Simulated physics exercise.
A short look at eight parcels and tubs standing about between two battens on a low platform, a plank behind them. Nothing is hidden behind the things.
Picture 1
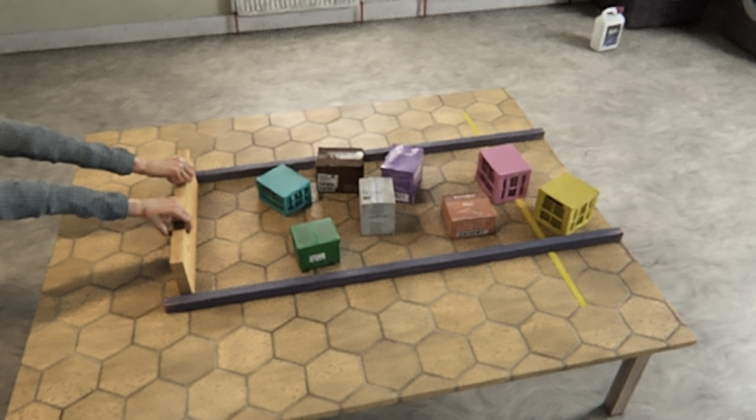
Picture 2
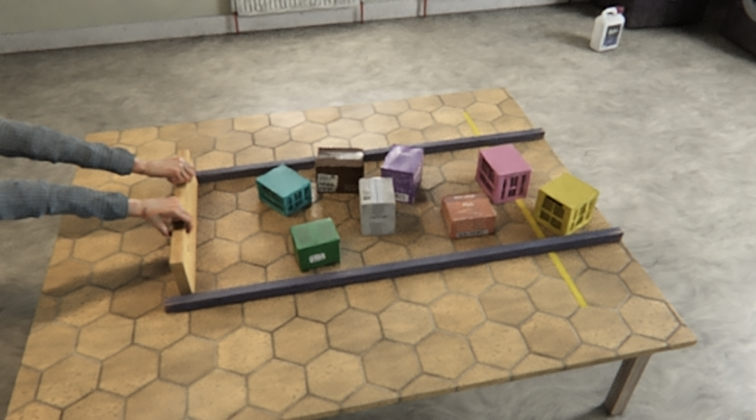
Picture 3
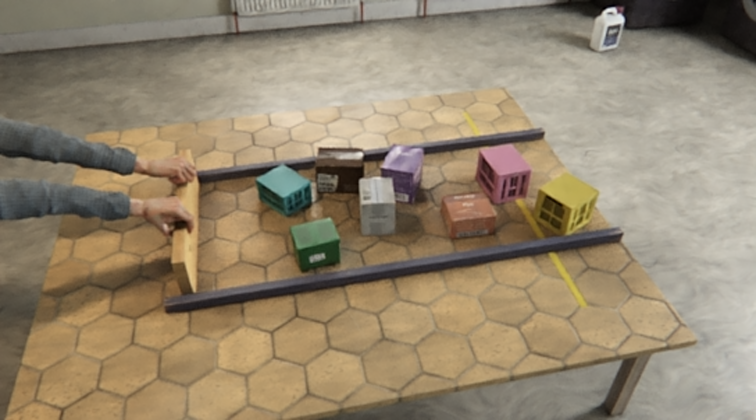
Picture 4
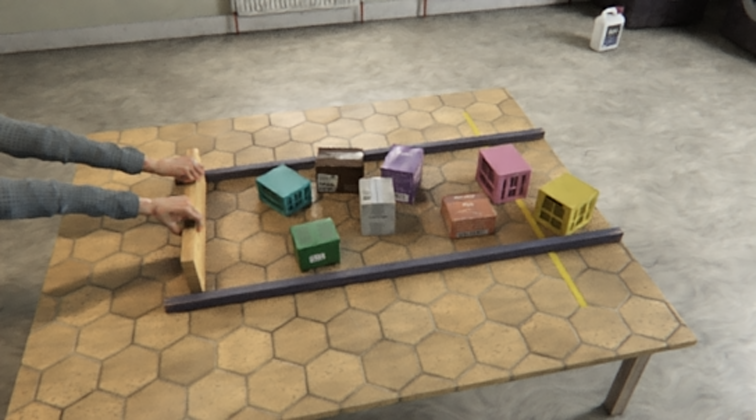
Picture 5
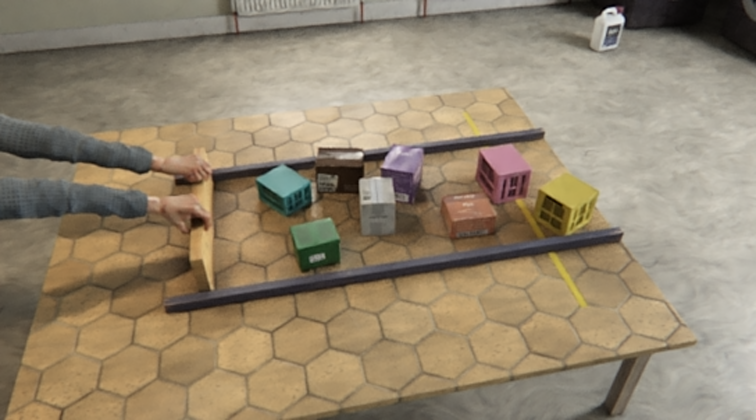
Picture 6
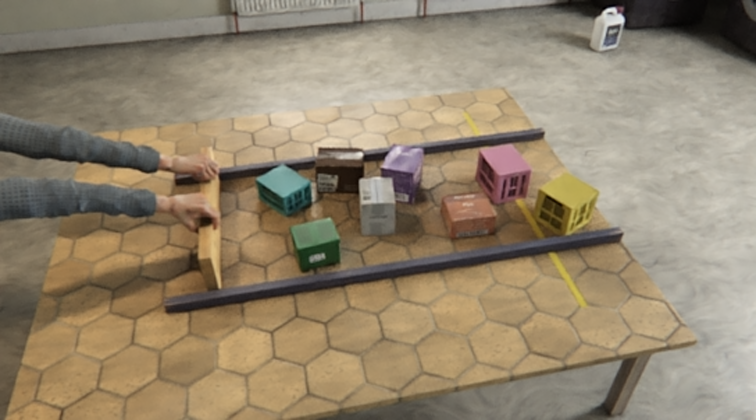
Eight coloured boxes and crates sit scattered between two dark rails on a hexagon-patterned wooden tabletop, seen from above at an angle in a room with a grey floor. Teal, green, brown, grey and purple ones stand left and centre, with orange, pink and yellow ones near a yellow line at right. Two hands hold an upright plank at left, still at first, then slide it slightly rightward, while the boxes and camera stay still.
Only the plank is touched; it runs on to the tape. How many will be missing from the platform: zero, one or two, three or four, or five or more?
Here the number that fall off is one or two.
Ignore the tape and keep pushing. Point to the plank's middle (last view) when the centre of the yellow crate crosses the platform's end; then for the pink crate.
Near (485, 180) and (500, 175).
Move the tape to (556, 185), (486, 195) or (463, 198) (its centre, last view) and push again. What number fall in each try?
Down on the ground: 5, 1 and 0.
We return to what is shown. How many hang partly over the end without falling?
That would be 3.
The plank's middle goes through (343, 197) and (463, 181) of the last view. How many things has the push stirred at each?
At the one place 5, at the other 8.
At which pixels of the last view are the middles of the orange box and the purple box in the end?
About (593, 208), and the other about (562, 155).
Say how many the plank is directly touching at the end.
It touches 3.
Early on, none off yet; yellow crate at rest near (565, 205); pink crate at rest near (503, 174); orange box at rest near (467, 215).
Finally, the number that fall off is one or two; lost, pink crate and yellow crate.
